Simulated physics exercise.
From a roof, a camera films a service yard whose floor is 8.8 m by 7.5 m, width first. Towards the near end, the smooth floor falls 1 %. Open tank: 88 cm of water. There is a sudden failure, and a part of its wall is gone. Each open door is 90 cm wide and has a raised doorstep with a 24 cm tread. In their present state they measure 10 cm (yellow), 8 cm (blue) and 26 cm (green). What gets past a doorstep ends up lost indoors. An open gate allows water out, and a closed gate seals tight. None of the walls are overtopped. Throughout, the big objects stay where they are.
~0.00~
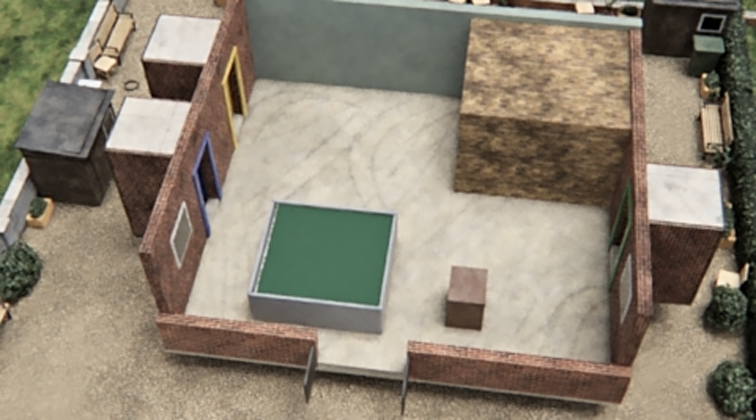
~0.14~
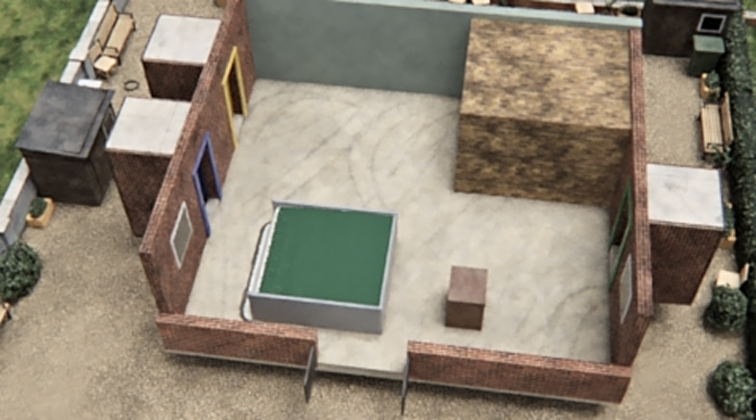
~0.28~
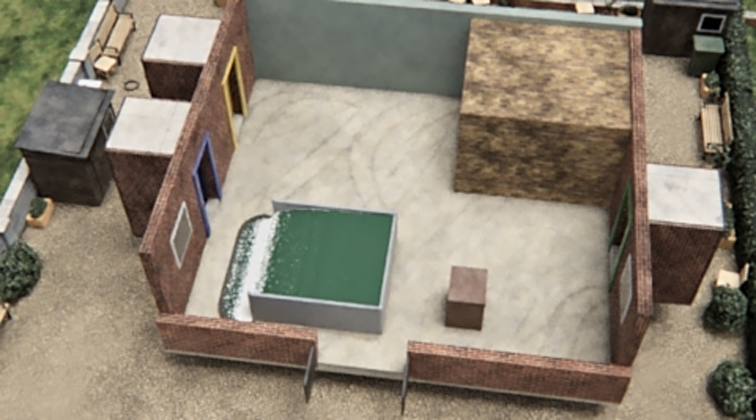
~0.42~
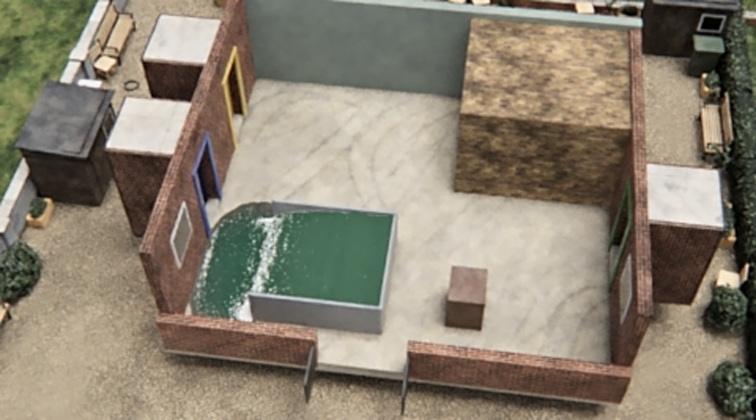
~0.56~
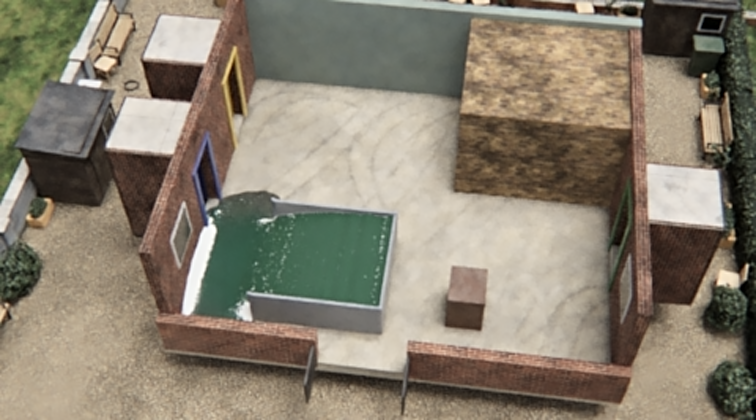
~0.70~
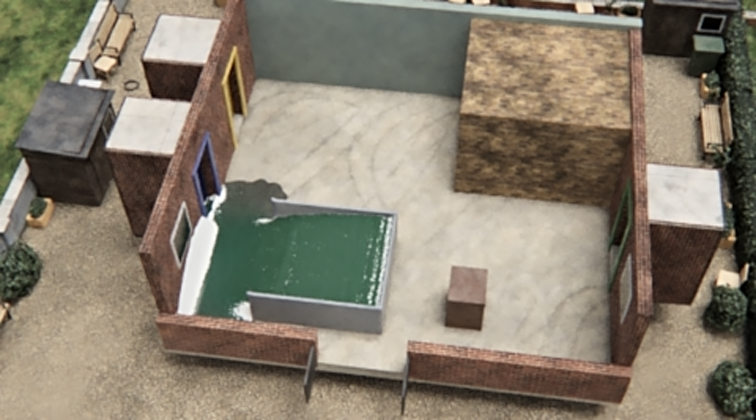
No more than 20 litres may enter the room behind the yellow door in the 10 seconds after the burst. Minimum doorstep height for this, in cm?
At least 8 cm or so.
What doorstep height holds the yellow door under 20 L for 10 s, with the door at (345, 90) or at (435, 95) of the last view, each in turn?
Roughly 14.5 cm for the first and 13.5 cm for the second.
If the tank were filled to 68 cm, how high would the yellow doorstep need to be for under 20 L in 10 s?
You'd need a step of close to 5.5 cm.
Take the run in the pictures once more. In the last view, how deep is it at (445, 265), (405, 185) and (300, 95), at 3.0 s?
Going through the spots in order gives 0, 0 and 7 centimetres.
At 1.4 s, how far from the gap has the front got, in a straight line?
Near 4.4 m, more or less.
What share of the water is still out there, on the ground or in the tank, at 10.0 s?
Remaining share: Around 76 %.
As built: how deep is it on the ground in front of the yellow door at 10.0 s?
The depth there is around 9.5 cm.
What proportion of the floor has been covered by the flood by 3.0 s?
Some 40 in a hundred.
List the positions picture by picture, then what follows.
The open tank at (325, 254) is whole and still, 88 cm deep; the yellow door at (235, 102) is dry, in the first picture.
The front is at (244, 312), 0.3 m from the gap at (266, 262); 0.6 m2 of floor is wet, 88 cm left at the back, in the second picture.
The gap is at (266, 264), the front 0.8 m out at (222, 307); the back of the open tank holds 88 cm, in the third picture.
Water pours out at (266, 265) and has run 1.4 m, to (194, 296); about 13 cm deep outside, 88 cm at the back, in the fourth picture.
The gap is at (267, 265), the front 1.7 m out at (199, 229); the back of the open tank holds 84 cm, in the fifth picture.
The gap is at (267, 266), the front 1.8 m out at (208, 200); the back of the open tank holds 76 cm; 1.7 m in a straight line remain to the yellow door at (235, 102), in the sixth picture.
After 1.4 s water covers 15 % of the floor, deepest (78 cm) near (179, 335); 3 cm at the yellow door, 0 litres in over its 10 cm doorstep.
After 3.0 s water covers 40 % of the floor, deepest (46 cm) near (179, 335); 10 cm at the yellow door, 0 litres in over its 10 cm doorstep.
After 10.0 s water covers 100 % of the floor, deepest (18 cm) near (414, 363); 9 cm at the yellow door, 6 litres in over its 10 cm doorstep.
At the yellow door as built, the water arrived by 1.3 s and peaked near 12 cm at 8.2 s.
With a doorstep of 6.5 cm, 38 litres would have come in within the 10 s; with 9 cm, 12 litres. So under 20 litres takes about 8 cm.
